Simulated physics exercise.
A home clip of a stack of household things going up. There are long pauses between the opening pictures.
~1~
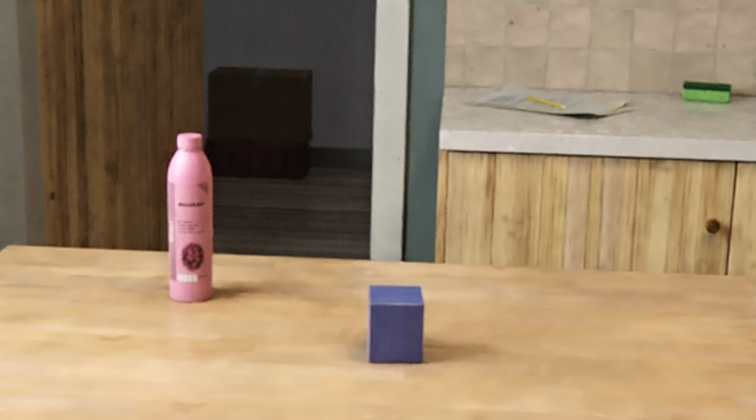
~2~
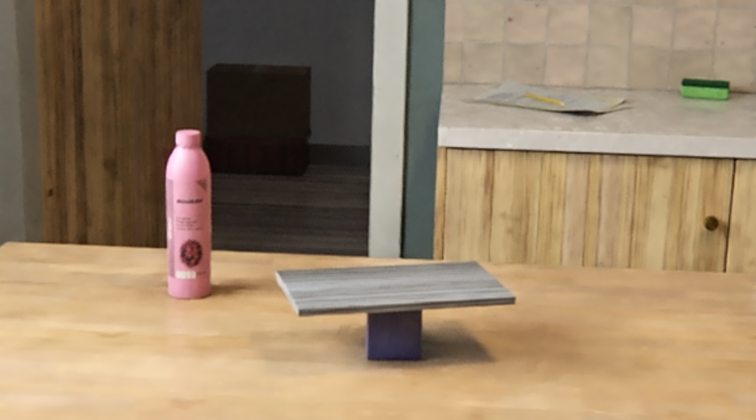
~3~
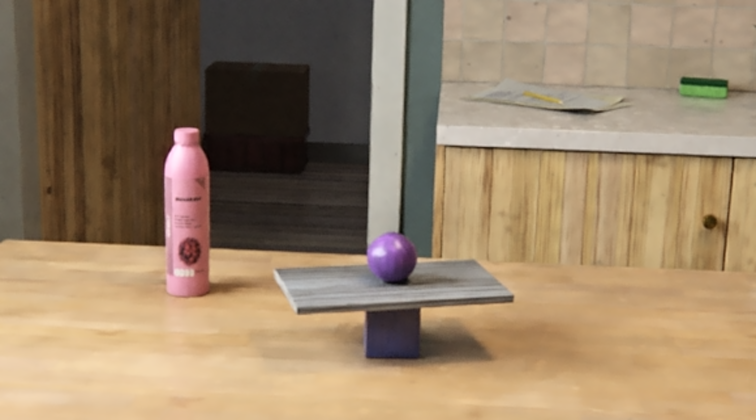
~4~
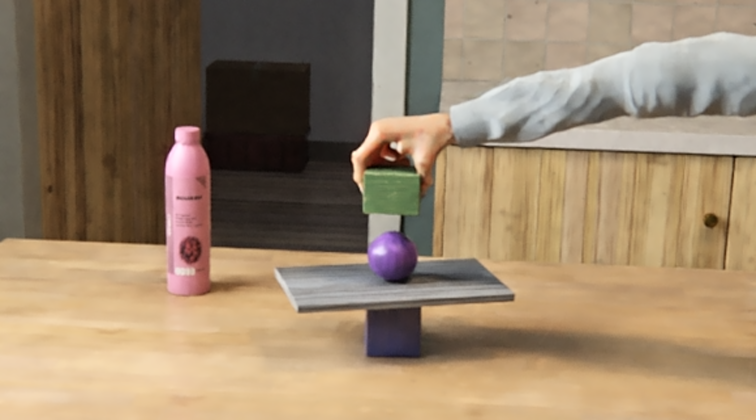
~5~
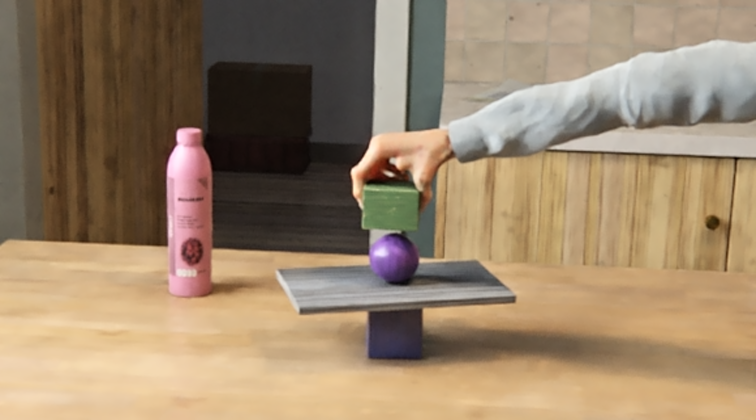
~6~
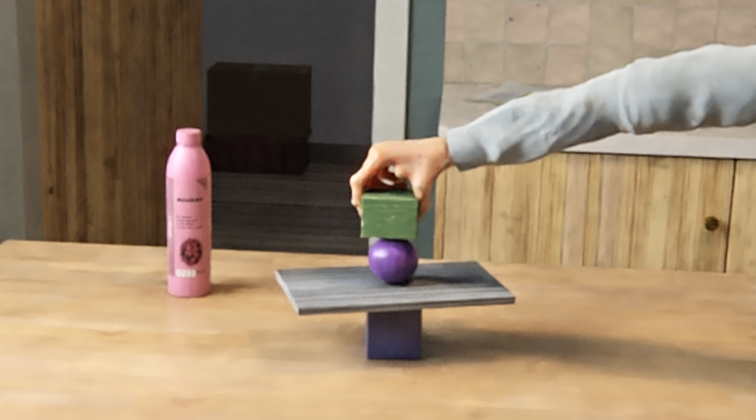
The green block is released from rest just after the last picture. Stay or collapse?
As it turns out, it loses its balance.
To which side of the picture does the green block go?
It goes to the left.
Then, 0.50 s past the last view, green block now fallen.
Then, 0.70 s past the last view, things are still on the move.
Then, 0.90 s past the last view, as before.
Finally, fallen, green block; the other 4 still in place. Final places as the last picture's camera would see them, green block near (189, 320). The pile comes apart.
